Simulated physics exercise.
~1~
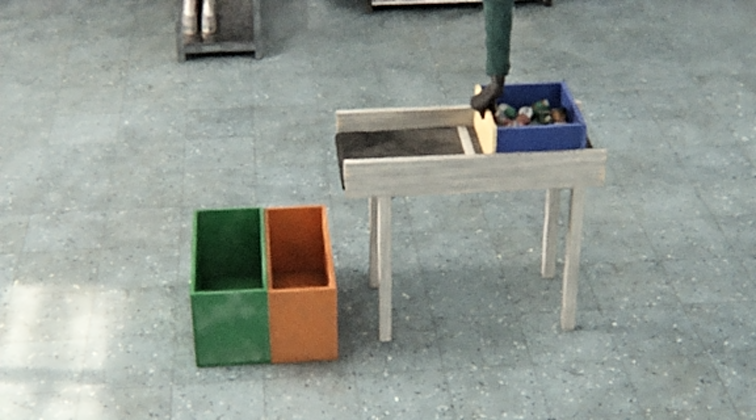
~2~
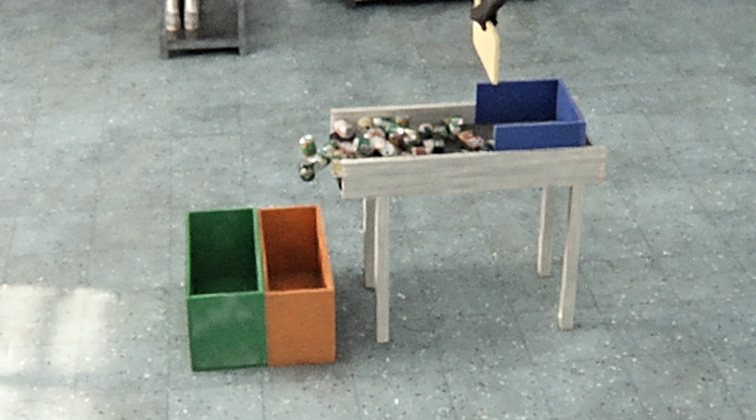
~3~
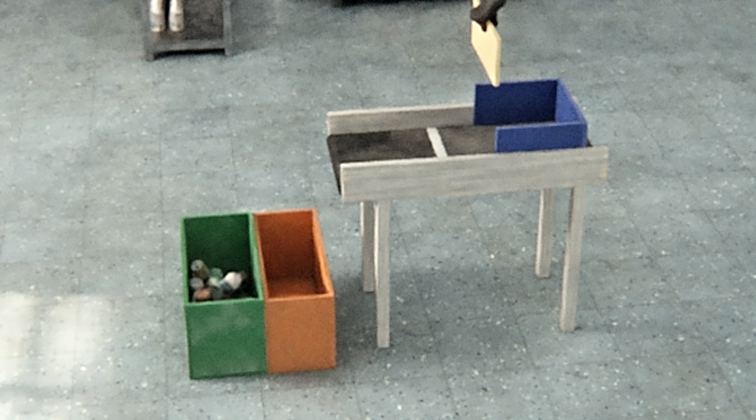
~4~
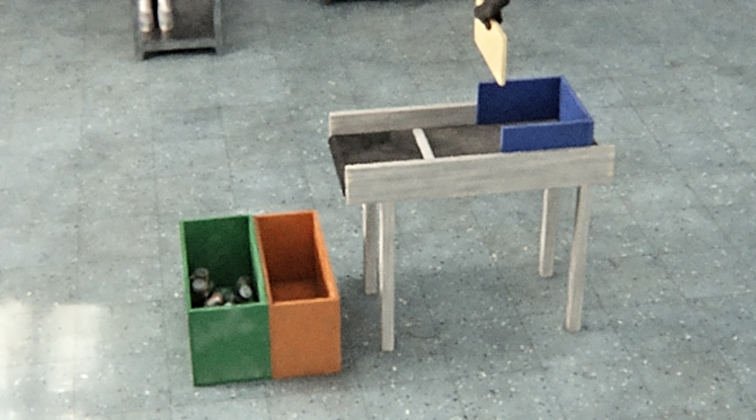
On a speckled floor, a hand lifts a gate and a belt carries cans leftward into a green tote.
